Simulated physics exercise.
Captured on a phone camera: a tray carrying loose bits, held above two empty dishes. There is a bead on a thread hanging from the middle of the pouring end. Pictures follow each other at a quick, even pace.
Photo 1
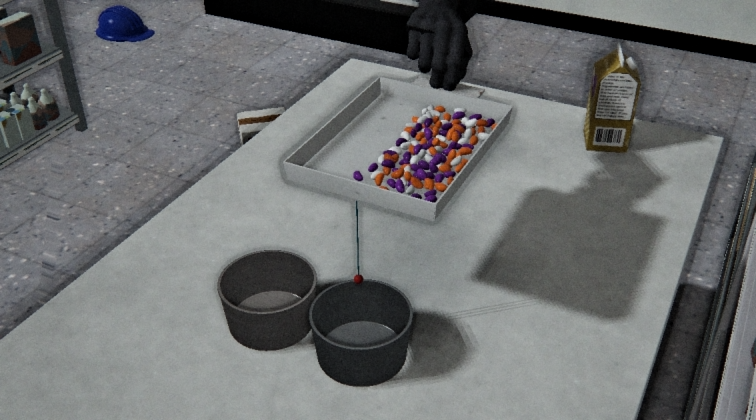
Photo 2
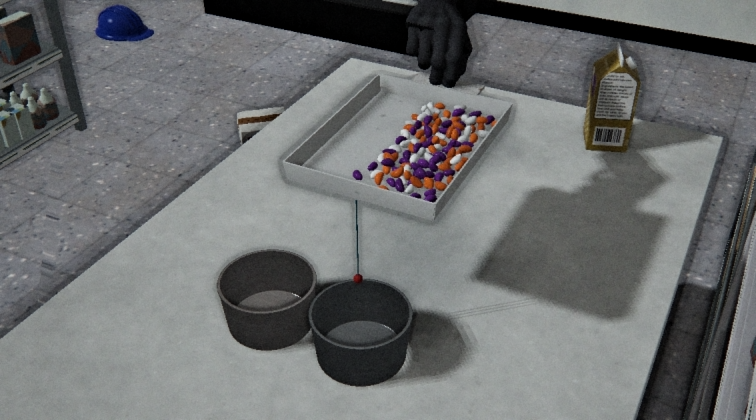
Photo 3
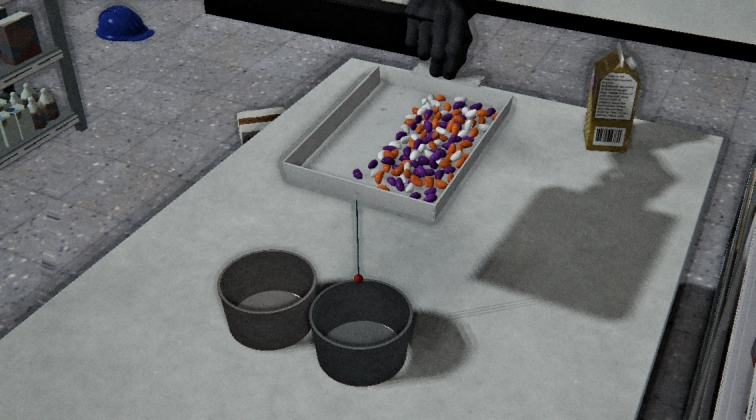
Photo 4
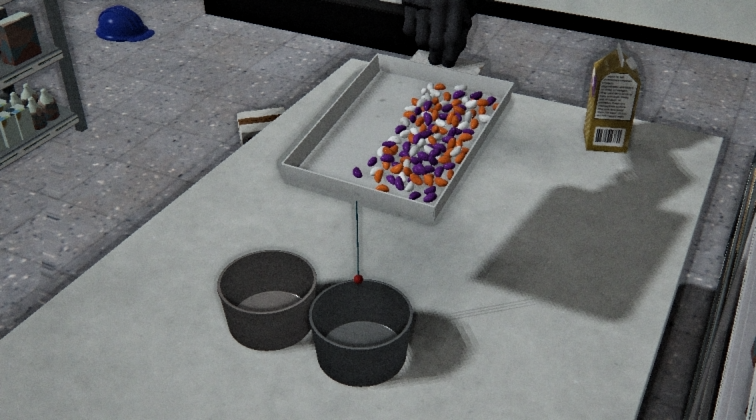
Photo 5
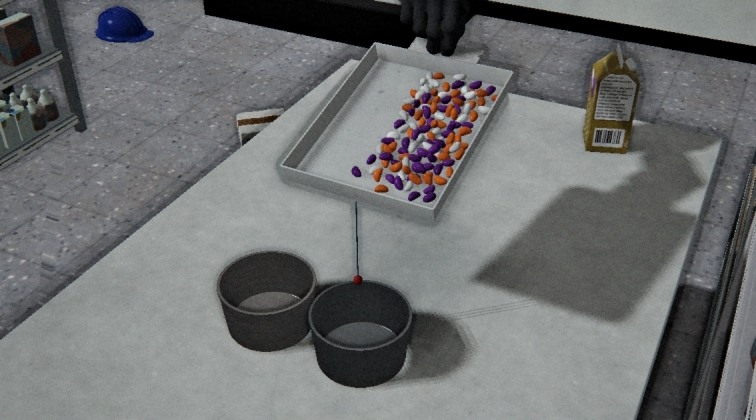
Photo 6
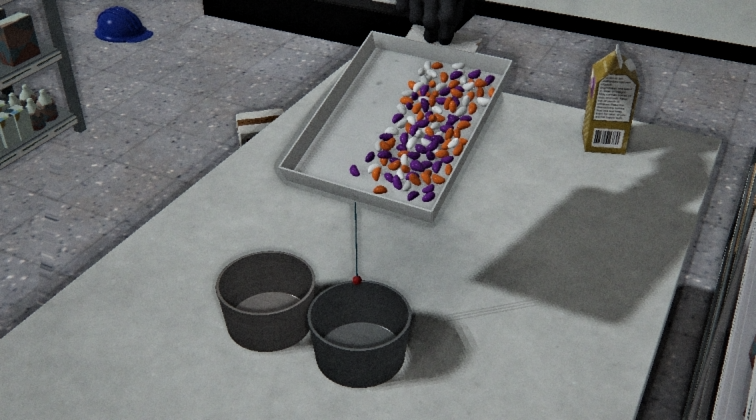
A dark gloved hand gradually tilts a tray of colorful jelly beans above two empty dishes.
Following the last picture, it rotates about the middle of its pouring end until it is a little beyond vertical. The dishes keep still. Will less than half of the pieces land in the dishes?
No, most of them land there.
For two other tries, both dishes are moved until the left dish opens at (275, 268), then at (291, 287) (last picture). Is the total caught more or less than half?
Try 1: A lesser share; try 2: The greater share.
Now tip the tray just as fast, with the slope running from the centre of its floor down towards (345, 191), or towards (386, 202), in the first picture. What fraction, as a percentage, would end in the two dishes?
Around 60 percent for the first aim and around 50 percent for the second.
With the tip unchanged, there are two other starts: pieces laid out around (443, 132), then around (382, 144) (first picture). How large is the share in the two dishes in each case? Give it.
You'd get near 60 percent first and near 60 percent next.
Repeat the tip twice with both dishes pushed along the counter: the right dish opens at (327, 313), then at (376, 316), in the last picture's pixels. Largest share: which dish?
Try 1: The dish to the right; try 2: The dish to the right.
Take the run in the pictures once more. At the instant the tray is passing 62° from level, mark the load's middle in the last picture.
Near the pixel (384, 162).
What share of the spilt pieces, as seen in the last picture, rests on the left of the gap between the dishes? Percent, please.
Near 50 in a hundred.
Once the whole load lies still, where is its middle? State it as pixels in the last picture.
Last view, centre at rest - approx. (346, 360).
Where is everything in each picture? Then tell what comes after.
The first picture shows corners of the pouring end at (287, 161) and (434, 202), level; middle of the load at (439, 149), jelly beans; left dish at (242, 326); right dish at (337, 361); bead on its thread at (359, 279).
The second picture shows corners of the pouring end at (286, 161) and (434, 202), level; middle of the load at (438, 147).
The third picture shows corners of the pouring end at (286, 162) and (434, 203), tipped barely, level across its low end; middle of the load at (439, 143).
The fourth picture shows corners of the pouring end at (285, 163) and (433, 204), tipped a little, level across its low end; middle of the load at (438, 137).
The fifth picture shows corners of the pouring end at (284, 164) and (432, 207), tipped a little, level across its low end; middle of the load at (437, 131).
The sixth picture shows corners of the pouring end at (282, 166) and (430, 209), tipped clearly, level across its low end; middle of the load at (436, 126); left dish at (241, 327); right dish at (336, 363).
Soon, tray tipped steeply; all on the tray.
A while on, tray tipped past a quarter turn; most on the tray; a small part in the right dish; a stray few in the left dish; a small part outside both; a small part in the air.
Towards the end, tray tipped past a quarter turn; about half in the right dish; a small part in the left dish; about a third outside both.
Finally, tray tipped past a quarter turn; about half in the right dish; a small part in the left dish; about a third outside both.
